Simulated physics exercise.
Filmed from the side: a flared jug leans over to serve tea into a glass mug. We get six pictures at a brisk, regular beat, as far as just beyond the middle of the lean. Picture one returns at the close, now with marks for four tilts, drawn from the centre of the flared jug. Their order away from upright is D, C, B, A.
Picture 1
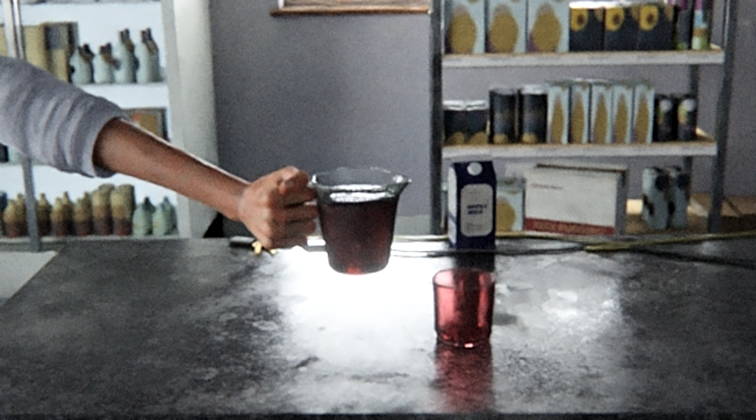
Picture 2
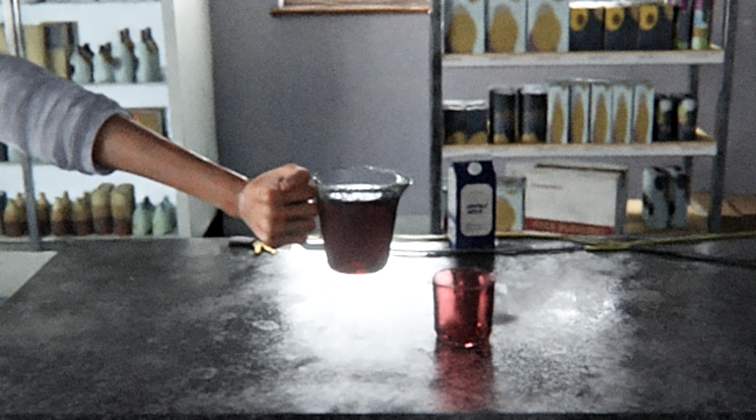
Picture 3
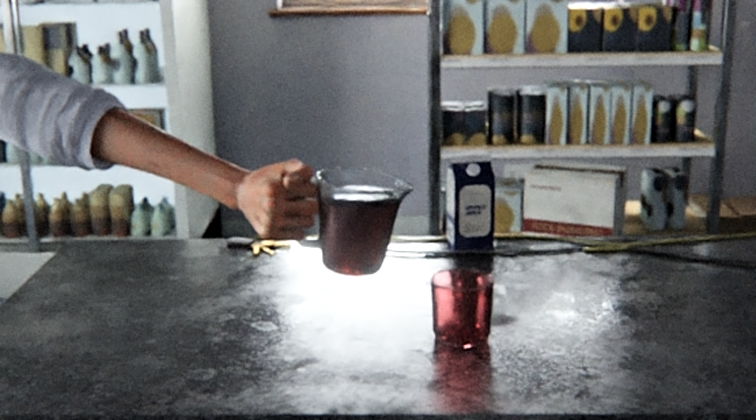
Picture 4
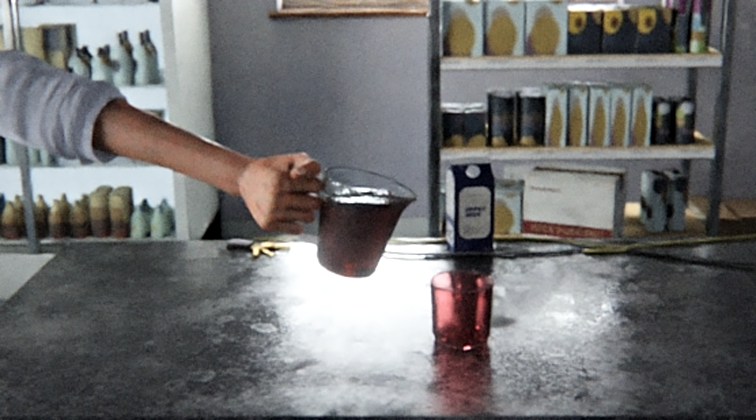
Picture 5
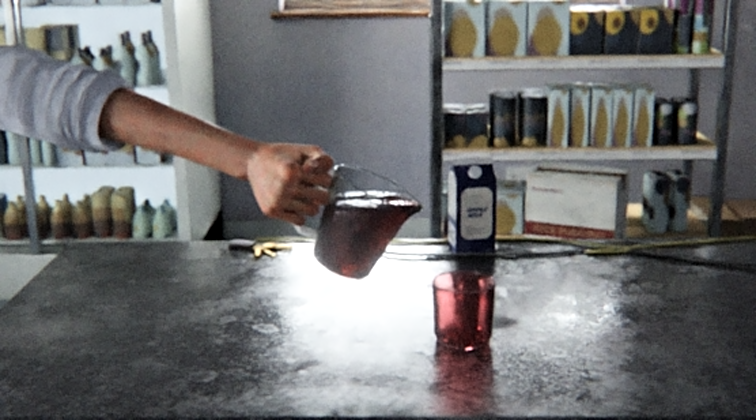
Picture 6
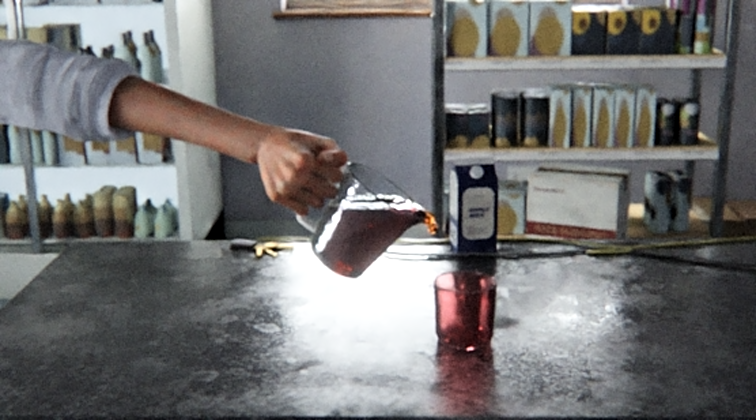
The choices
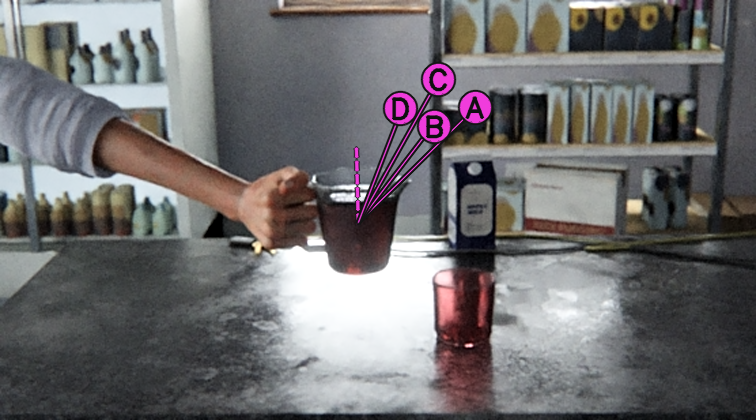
A bare forearm in a pushed-up grey sleeve reaches in from the left, holding a clear flared jug of dark reddish tea above a dark, mottled counter, seen from the side. A red glass mug stands to the right, before a blue-and-white carton and shelves of bottles and boxes. The hand holds the jug upright, then tilts it rightward until amber tea crosses its lip.
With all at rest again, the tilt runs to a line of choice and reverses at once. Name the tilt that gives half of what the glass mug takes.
Tilt A.
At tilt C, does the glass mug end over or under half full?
Under half.
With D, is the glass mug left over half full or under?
Under half.
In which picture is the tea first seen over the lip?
In picture 6.
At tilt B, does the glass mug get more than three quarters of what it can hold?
No, less.
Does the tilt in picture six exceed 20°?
Yes.
In magenta, A at (463, 119); B at (422, 138); C at (429, 94); D at (395, 124).
With A, the glass mug ends with about 48 % of what it can hold.
With B, the glass mug ends with about 30 % of what it can hold.
With C, the glass mug ends with about 14 % of what it can hold.
With D, the glass mug ends with about 1 % of what it can hold.
